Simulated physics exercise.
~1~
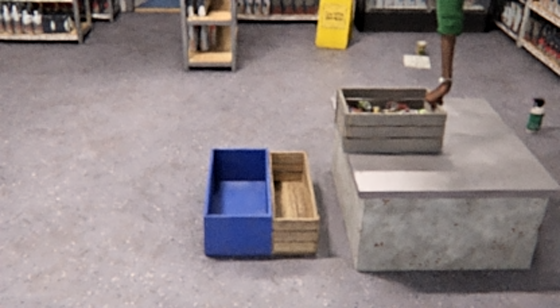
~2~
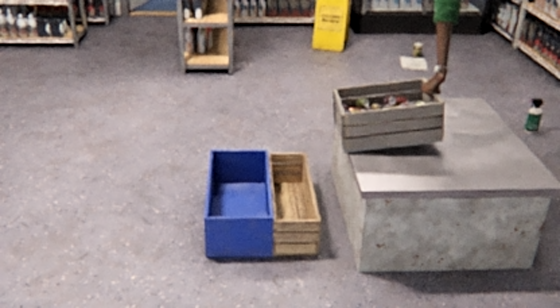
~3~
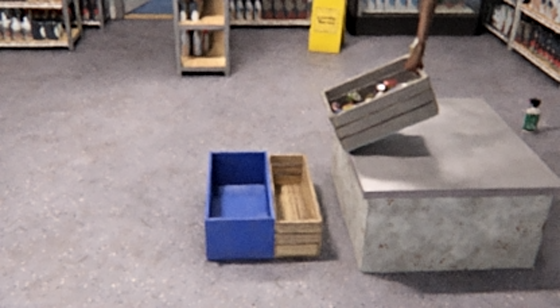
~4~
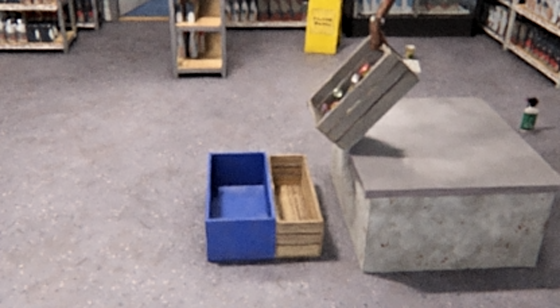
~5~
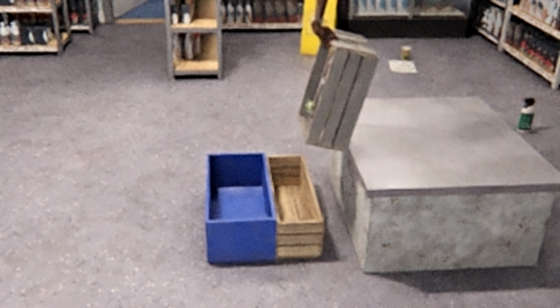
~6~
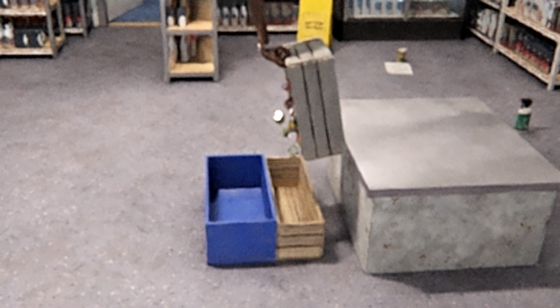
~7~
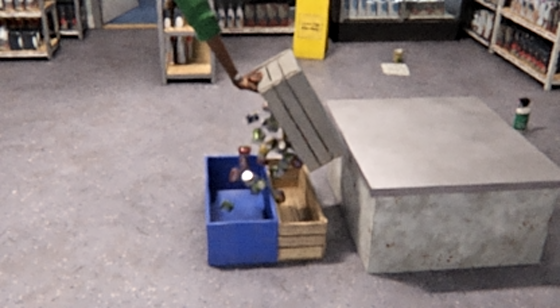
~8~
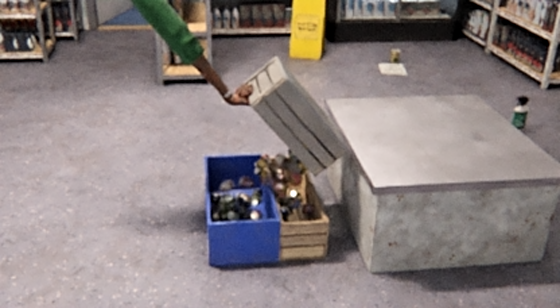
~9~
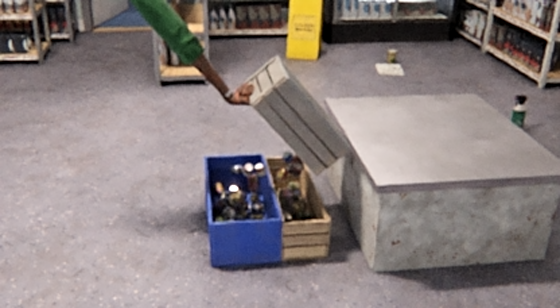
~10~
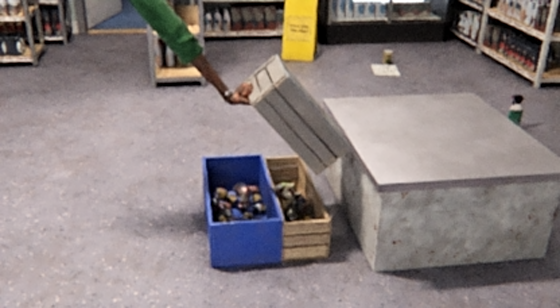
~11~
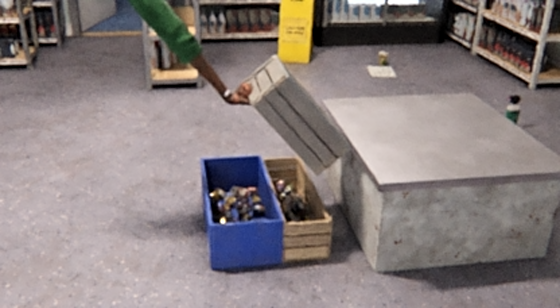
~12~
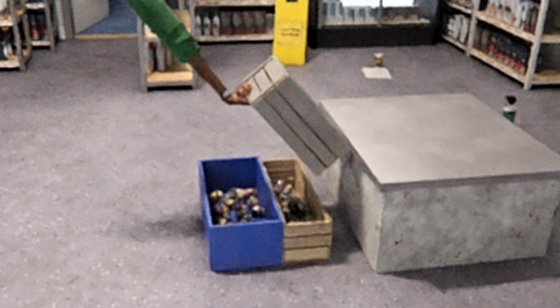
A grey slatted crate full of small cans sits on a concrete-look bench at the right of a shop floor, seen from slightly above, with stocked shelves and a yellow sign behind. To the left of the bench stand a wooden box and, beyond it, a blue bin, both empty. A green-sleeved arm lifts the crate and tips it leftward over the bench's edge until it is steeply overturned. The cans tumble out in a loose stream, dropping into both containers. At the end the hand holds the crate still, tilted against the edge, while the cans lie settled in the bin and box.
